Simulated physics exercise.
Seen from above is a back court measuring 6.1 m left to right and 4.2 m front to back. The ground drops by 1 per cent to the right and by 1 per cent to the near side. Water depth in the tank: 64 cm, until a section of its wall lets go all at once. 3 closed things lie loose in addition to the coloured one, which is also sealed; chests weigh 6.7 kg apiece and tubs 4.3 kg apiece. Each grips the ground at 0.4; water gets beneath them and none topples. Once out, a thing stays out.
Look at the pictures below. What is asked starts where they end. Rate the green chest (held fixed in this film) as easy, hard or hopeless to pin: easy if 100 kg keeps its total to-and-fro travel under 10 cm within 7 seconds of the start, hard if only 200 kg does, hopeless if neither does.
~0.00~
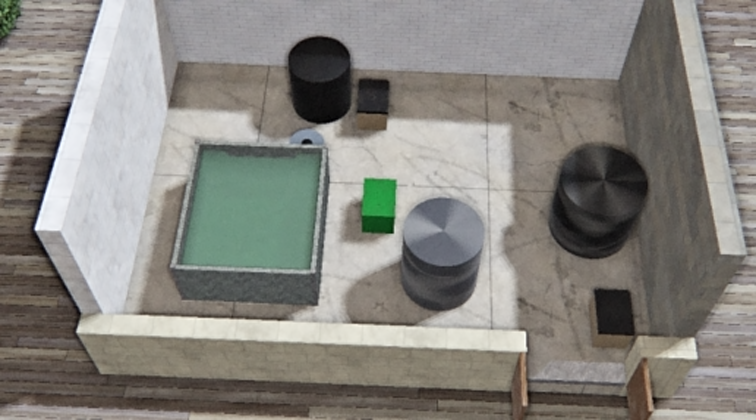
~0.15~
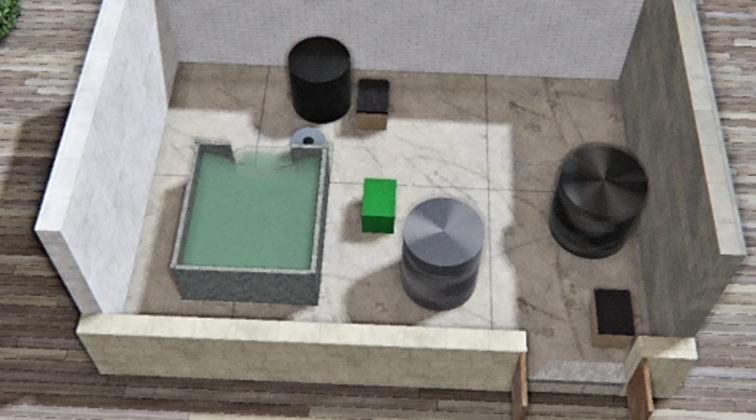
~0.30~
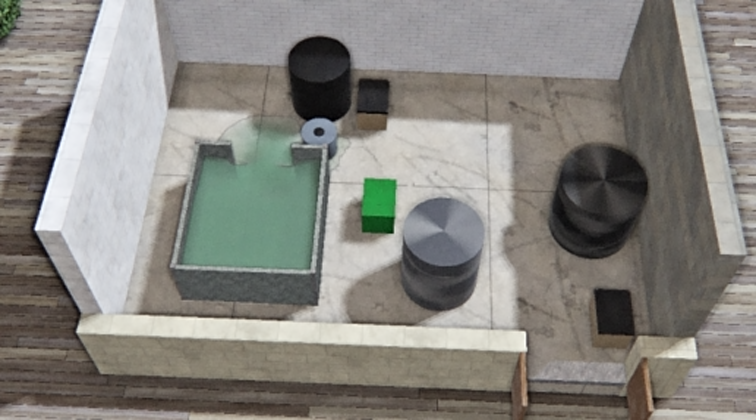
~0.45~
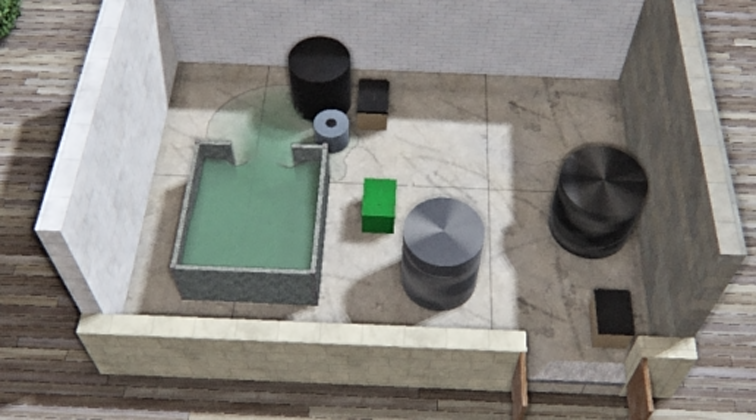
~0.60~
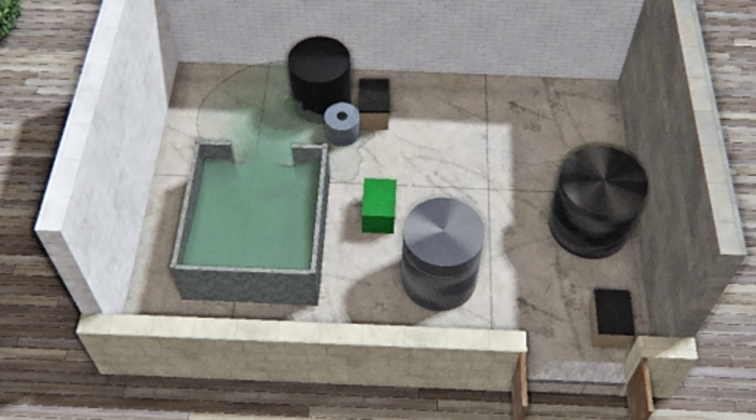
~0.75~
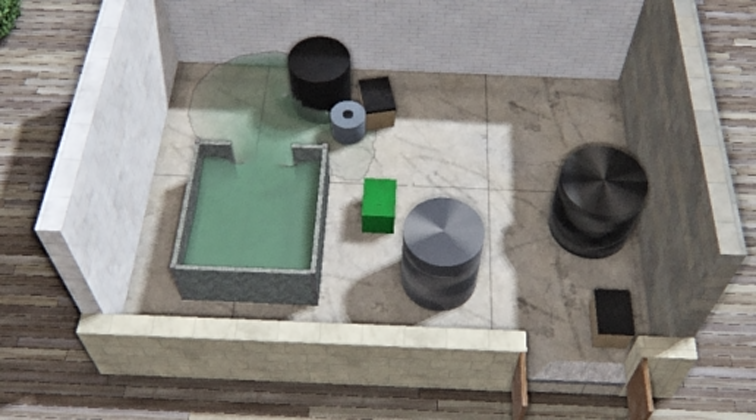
It is easy.
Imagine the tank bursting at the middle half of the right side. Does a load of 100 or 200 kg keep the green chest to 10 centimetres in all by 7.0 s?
Then I'd expect only the heavy mass to do.
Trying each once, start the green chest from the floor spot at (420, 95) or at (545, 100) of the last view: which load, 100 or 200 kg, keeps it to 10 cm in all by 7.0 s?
At the first place the small mass does it, and at the second the small mass does it.
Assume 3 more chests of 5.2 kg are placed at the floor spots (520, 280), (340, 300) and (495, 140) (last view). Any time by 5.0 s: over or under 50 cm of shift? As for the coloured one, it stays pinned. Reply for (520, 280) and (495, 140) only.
One after the other: Does not reach it, then goes beyond it.
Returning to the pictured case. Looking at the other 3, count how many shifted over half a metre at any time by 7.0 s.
The total is 2.
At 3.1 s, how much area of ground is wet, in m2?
Roughly 17 m2.
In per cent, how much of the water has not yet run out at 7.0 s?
98 %.
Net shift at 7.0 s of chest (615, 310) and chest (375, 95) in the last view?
So the first is off by 30 centimetres, the second by 250 centimetres.
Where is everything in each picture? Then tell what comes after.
The green chest at (379, 197) rests on the ground; water covers 2.5 m2; 0 of 4 have shifted, in the first picture.
The green chest at (379, 197) rests on the ground; water covers 3.0 m2; 0 of 4 have shifted, in the second picture.
The green chest at (379, 197) rests on the ground; water covers 3.6 m2; 1 of 4 have shifted, in the third picture.
The green chest at (379, 197), on the bottom; 4.4 m2 under water; 1 of 4 have shifted, in the fourth picture.
The green chest at (379, 197) rests on the ground; 5.1 m2 under water; 1 of 4 have shifted, in the fifth picture.
The green chest at (379, 197), on the bottom; water covers 5.6 m2; 2 of 4 have shifted, in the sixth picture.
After 1.4 s the green chest would be 0 cm from its start with 100 kg and 0 cm from its start with 200 kg; 0 cm of water round it then.
After 3.1 s the green chest would be 0 cm from its start with 100 kg and 0 cm from its start with 200 kg; 1 cm of water round it then.
After 4.9 s the green chest would be 0 cm from its start with 100 kg and 0 cm from its start with 200 kg; 1 cm of water round it then.
After 7.0 s the green chest would be 0 cm from its start with 100 kg and 0 cm from its start with 200 kg; 2 cm of water round it then.
